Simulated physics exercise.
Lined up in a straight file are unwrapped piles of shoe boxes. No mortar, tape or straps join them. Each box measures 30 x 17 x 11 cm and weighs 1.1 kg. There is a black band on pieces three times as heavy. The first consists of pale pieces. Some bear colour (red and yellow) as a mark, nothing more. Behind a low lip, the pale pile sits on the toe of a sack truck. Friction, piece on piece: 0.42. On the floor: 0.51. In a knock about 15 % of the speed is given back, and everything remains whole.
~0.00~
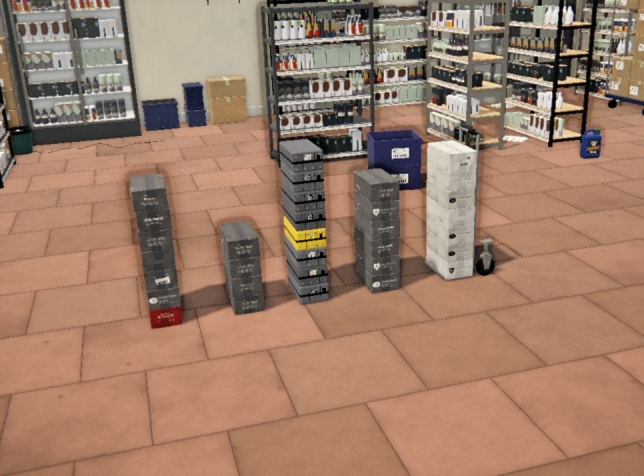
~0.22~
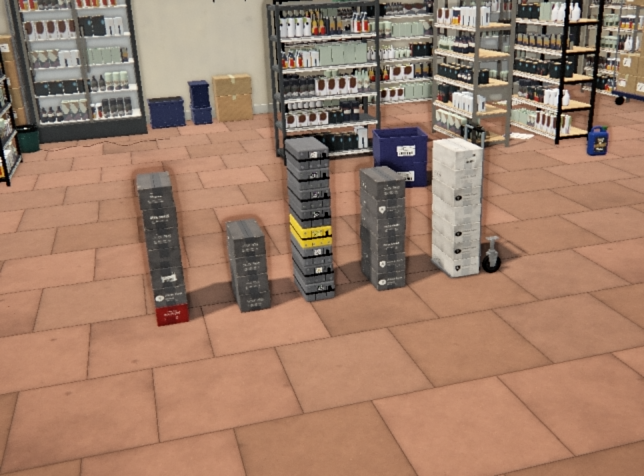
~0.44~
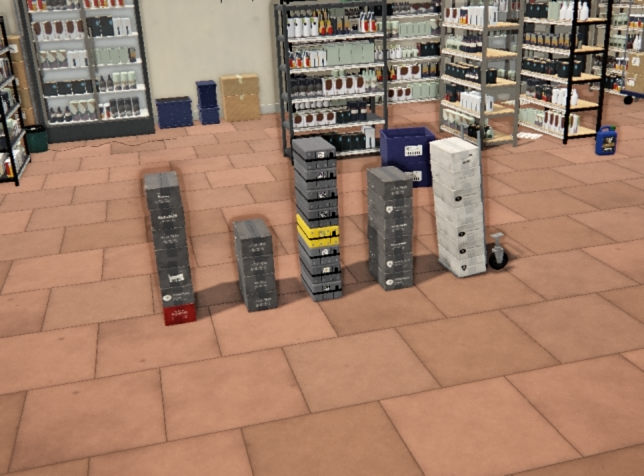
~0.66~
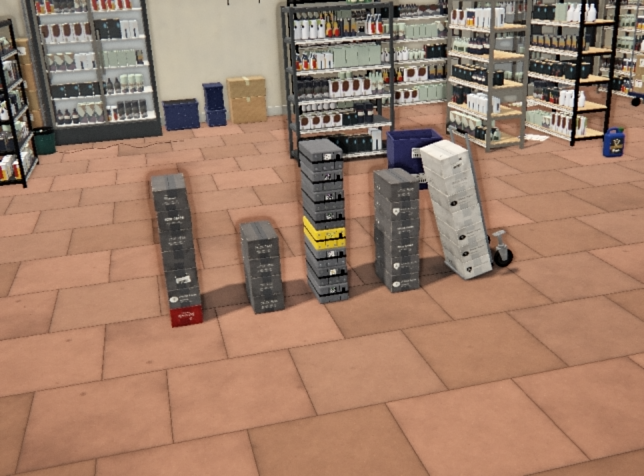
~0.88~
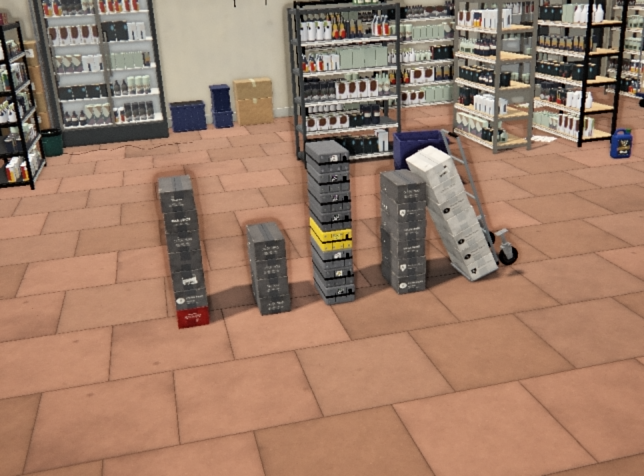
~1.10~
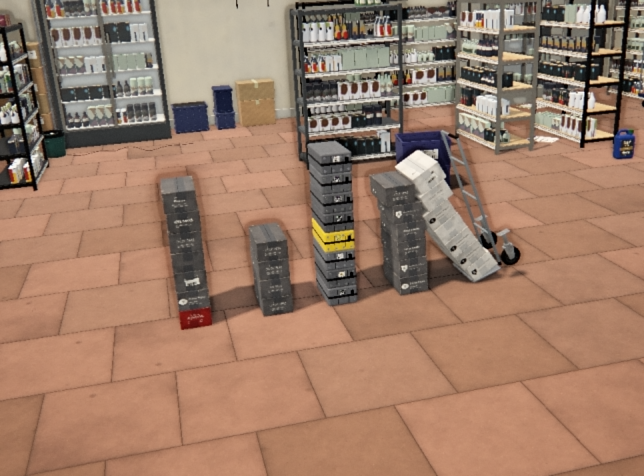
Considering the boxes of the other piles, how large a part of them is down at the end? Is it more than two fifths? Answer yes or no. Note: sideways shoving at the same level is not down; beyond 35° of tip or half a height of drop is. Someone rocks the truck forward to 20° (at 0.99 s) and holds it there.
No.
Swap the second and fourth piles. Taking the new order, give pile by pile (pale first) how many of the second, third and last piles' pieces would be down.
Second 0, third 0, last 0.
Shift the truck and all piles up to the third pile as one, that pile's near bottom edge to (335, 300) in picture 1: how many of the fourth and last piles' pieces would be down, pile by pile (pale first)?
Pile by pile, fourth 0 and last 0.
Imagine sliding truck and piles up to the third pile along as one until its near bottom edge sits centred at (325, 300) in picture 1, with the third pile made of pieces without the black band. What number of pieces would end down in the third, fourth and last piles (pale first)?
The tally would be third 8, then fourth 0, then last 6.
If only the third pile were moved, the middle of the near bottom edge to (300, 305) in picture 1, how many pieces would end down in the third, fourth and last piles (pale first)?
Pile tally - third: 8, fourth: 4, last: 6.
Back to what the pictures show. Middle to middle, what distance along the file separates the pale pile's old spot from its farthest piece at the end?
Roughly 55 cm along.
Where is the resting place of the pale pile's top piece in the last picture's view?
(391, 195).
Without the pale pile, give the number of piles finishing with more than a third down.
The total is 0.
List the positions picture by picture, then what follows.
In the first frame (each place is the centre of the face we see best; the camera pans a little), truck frame (477, 164) 0° forward; yellow box (311, 240); red box (166, 318); the others all in place.
In the second frame, truck frame (482, 161) 0° forward; red box (173, 315).
In the third frame, truck frame (480, 160) 6° forward, top of the pale pile leaning 6°; red box (180, 315); the others all in place.
In the fourth frame, truck frame (472, 161) 13° forward, top of the pale pile leaning 13°; yellow box (331, 239); the others all in place.
In the fifth frame, truck frame (466, 164) 19° forward, top of the pale pile leaning 23°; yellow box (337, 241); the others all in place.
In the sixth frame, truck frame (467, 165) 20° forward, top of the pale pile leaning 31°; yellow box (340, 242); red box (196, 319); 4 have shifted.
By 1.24 s, 7 of the pale pile down; none of the 25 other boxes down, 6 disturbed.
By 1.58 s, 7 of the pale pile down; none of the 25 other boxes down, 9 disturbed.
When it is over (2.1 s), 7 of the pale pile down; none of the 25 other boxes down, 11 disturbed; yellow box moved 9 mm; red box unmoved. That is 0 per cent. In pixels of the last frame, middles, yellow box near (331, 233), red box near (194, 307).
